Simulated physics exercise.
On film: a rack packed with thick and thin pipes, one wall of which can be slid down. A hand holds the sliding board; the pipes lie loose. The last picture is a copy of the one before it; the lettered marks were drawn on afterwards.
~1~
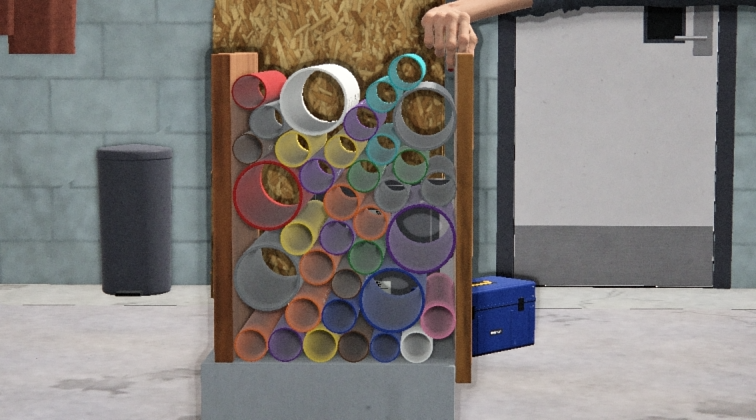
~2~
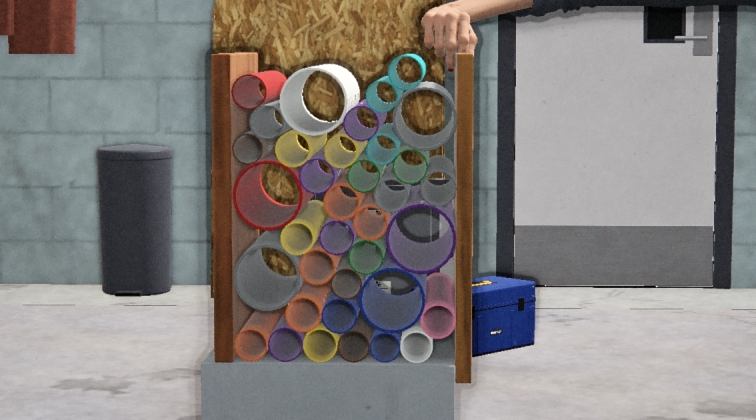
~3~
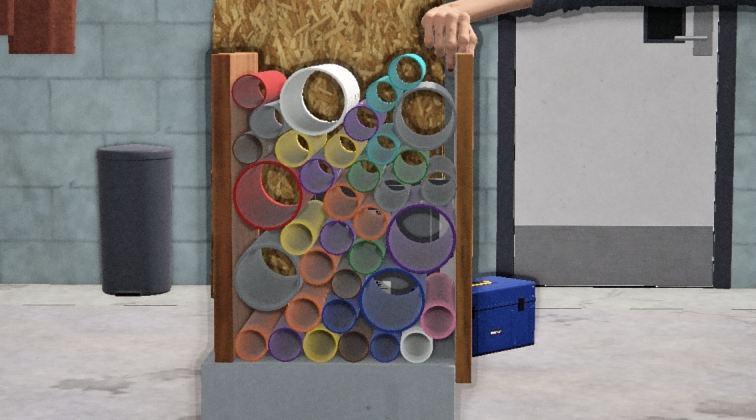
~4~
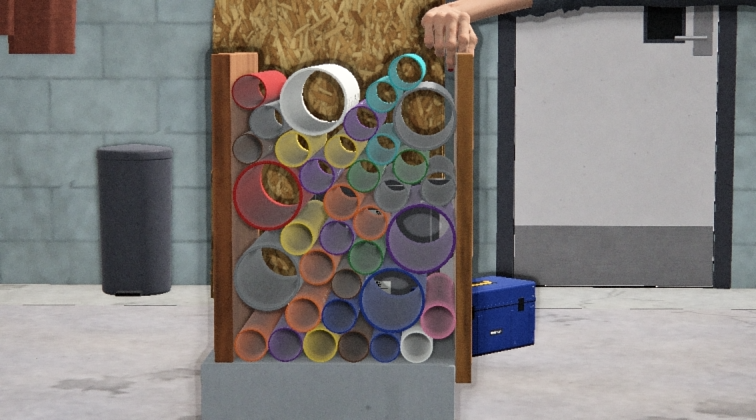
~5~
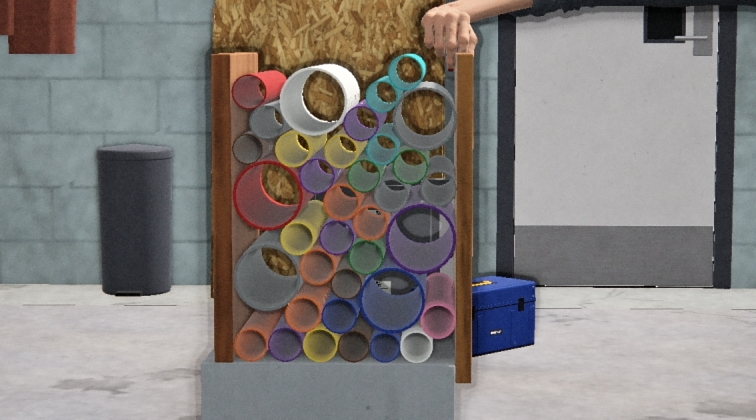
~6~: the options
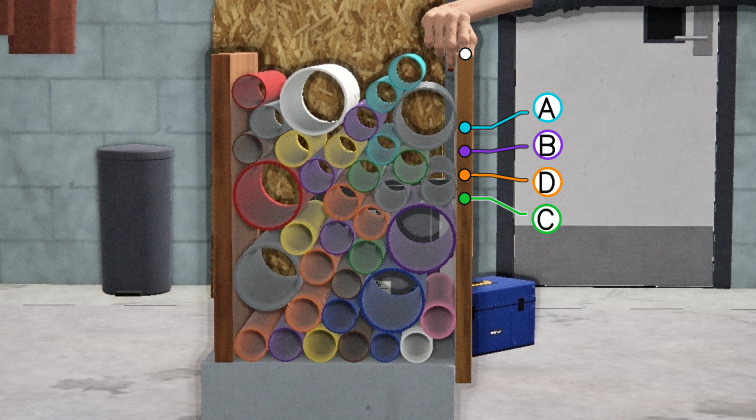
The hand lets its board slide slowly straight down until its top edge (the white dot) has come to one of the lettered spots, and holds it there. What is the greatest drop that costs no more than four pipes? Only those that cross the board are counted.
No lower than C.
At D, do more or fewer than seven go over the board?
At D, fewer than seven.
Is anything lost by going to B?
No, at B.
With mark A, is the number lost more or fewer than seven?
At A, fewer than seven.
On the marked copy, A at (465, 127); B at (465, 151); C at (465, 199); D at (465, 175); the white dot at (466, 54).
With C. Early on, top of the board (457, 118).
Further on, top of the board (456, 190).
At the end, top of the board (456, 198), two out over the board.
As for the rest, A none out over the board; B none out over the board; D two out over the board.
